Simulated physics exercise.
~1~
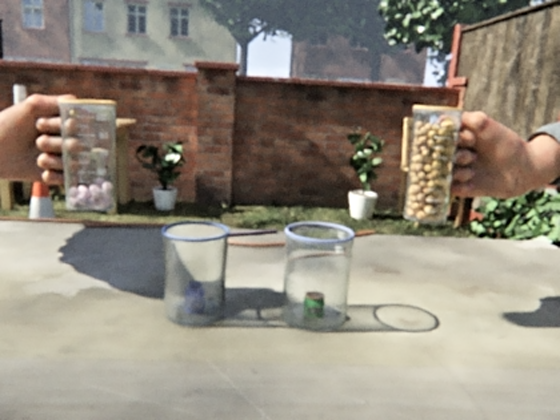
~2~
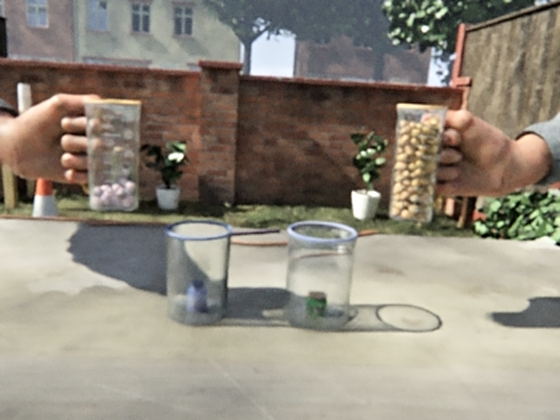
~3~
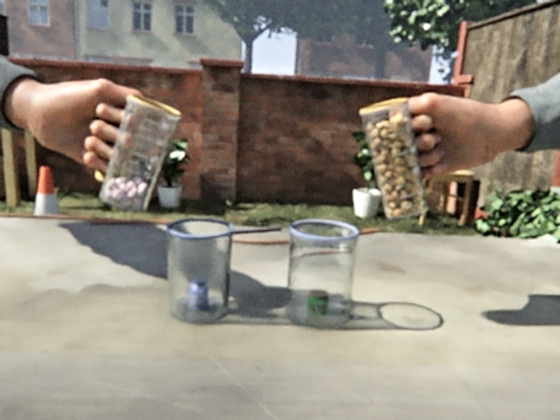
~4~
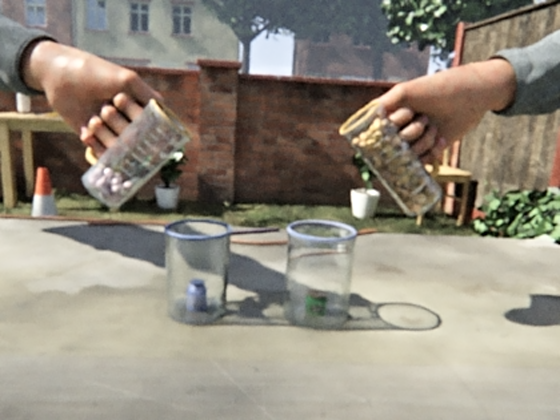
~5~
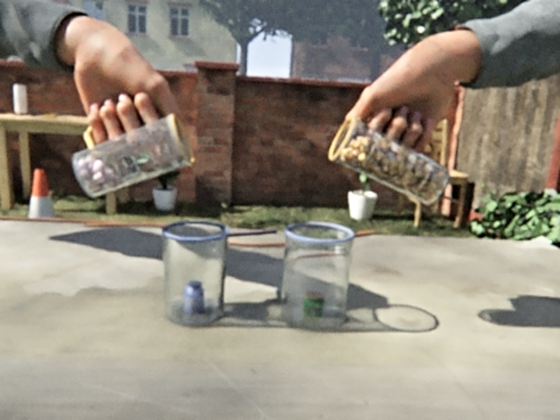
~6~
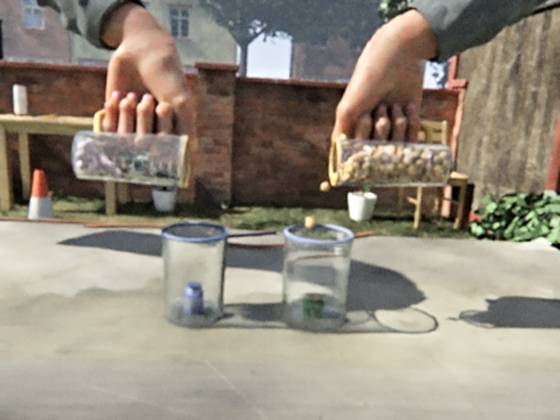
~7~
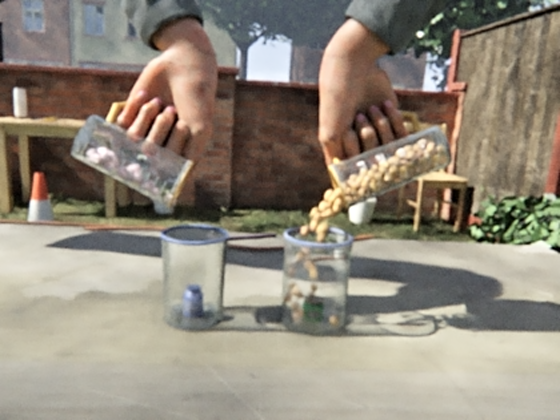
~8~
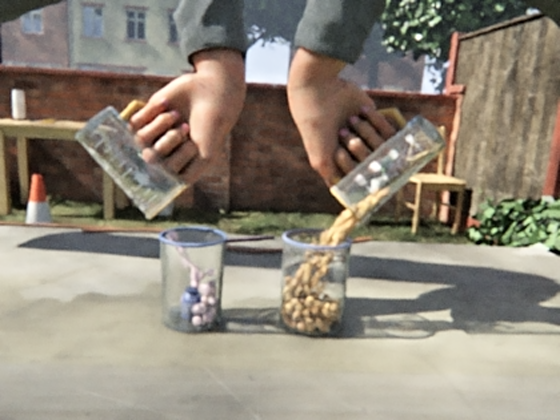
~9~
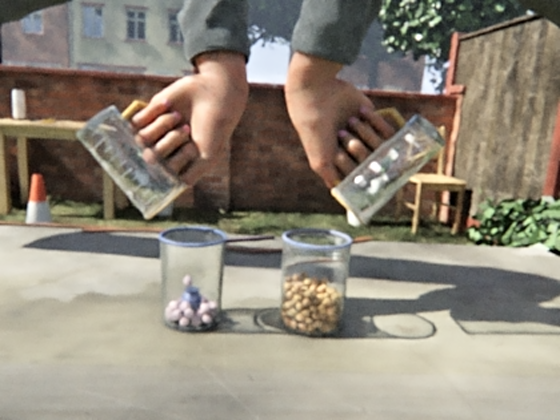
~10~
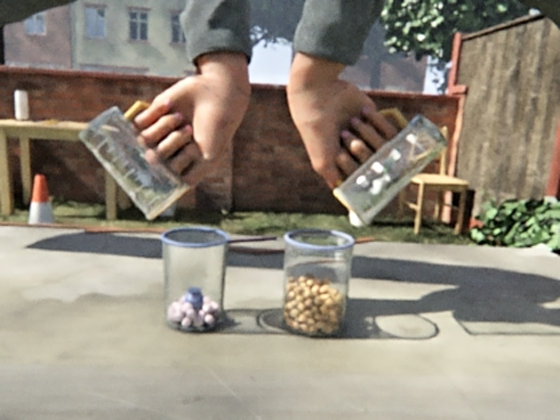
Two hands tip clear, yellow-rimmed cups over a pair of clear, blue-rimmed containers on a sunlit grey table, seen from the front by a slightly swaying camera. A small blue object stands in the left container and a green one in the right, with a brick wall and potted plants behind. The cups tilt inward, and tan pieces start tumbling from the right cup first. Pale pink and lilac pieces then drop from the left cup. Finally, the blue object still pokes above a shallow heap, while the green one is buried under a deeper tan pile.
